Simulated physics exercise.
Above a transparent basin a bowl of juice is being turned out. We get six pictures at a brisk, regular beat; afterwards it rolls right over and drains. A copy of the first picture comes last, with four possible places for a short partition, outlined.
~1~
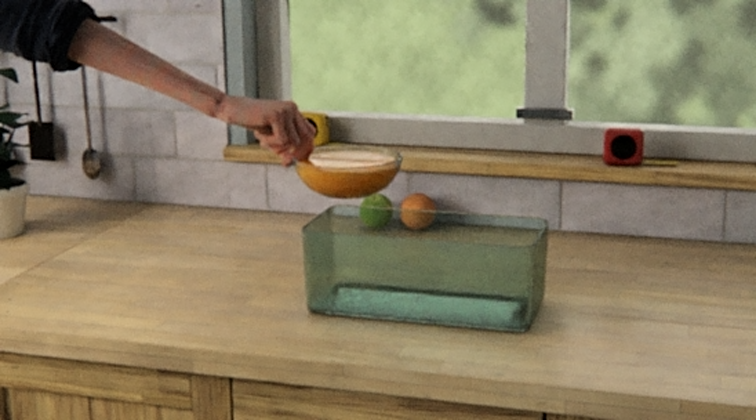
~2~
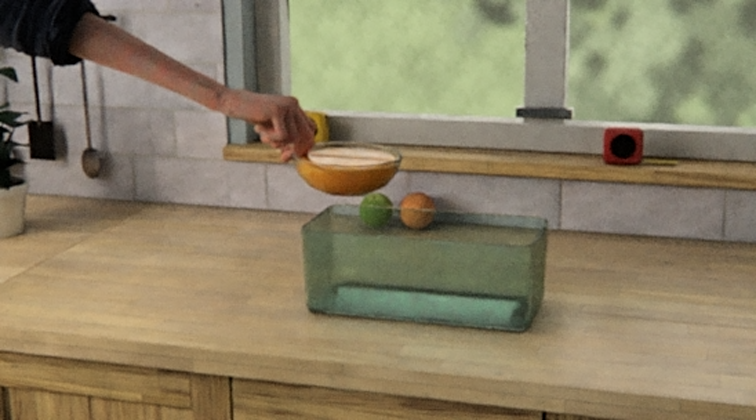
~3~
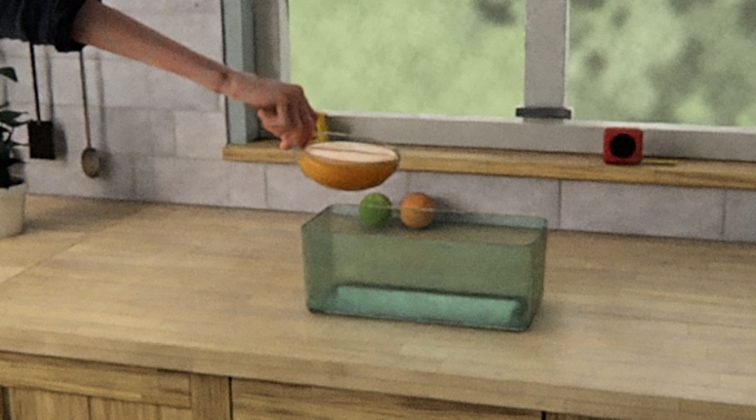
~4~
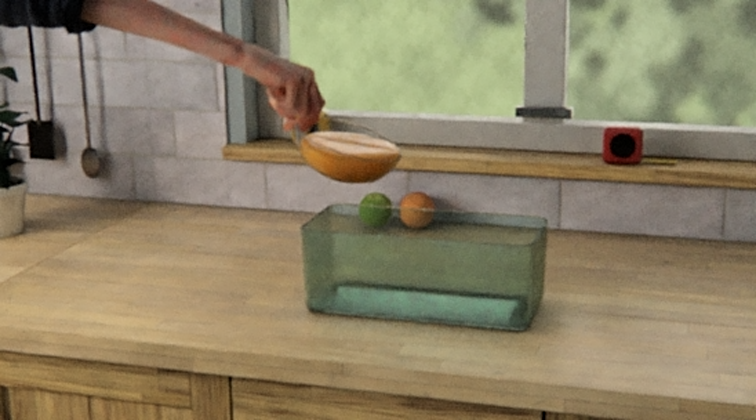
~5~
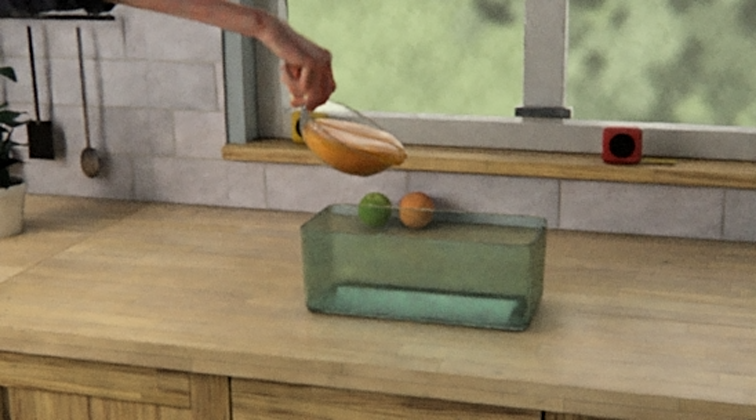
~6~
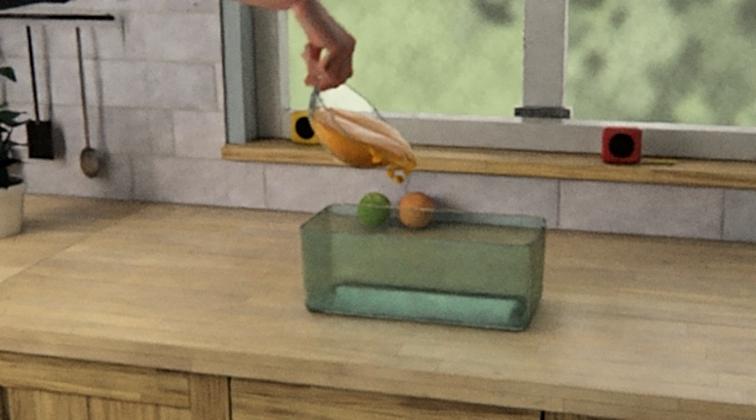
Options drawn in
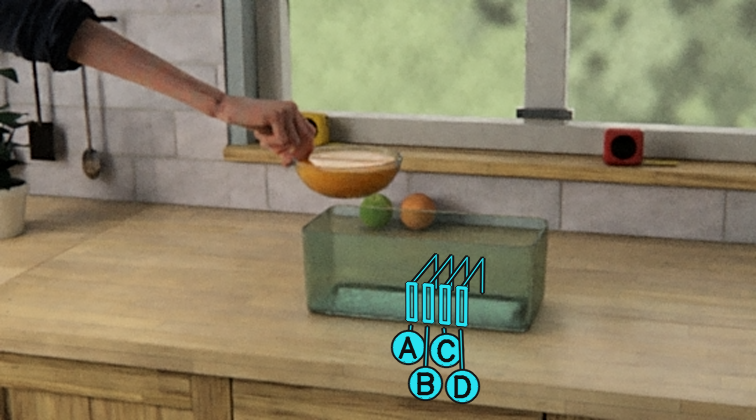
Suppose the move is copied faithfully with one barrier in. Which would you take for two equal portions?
The best place is D.
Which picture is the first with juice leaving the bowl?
Picture 4.
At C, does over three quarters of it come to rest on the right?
No, it does not.
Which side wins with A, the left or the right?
More ends on the right.
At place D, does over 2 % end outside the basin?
Yes.
On the marked copy, A at (410, 325); B at (427, 327); C at (443, 328); D at (460, 330).
With A, about 19 % ends left of the wall and 76 % right of it; 5 % is lost outside.
With B, about 24 % ends left of the wall and 71 % right of it; 5 % is lost outside.
With C, about 29 % ends left of the wall and 65 % right of it; 6 % is lost outside.
With D, about 40 % ends left of the wall and 47 % right of it; 13 % is lost outside.
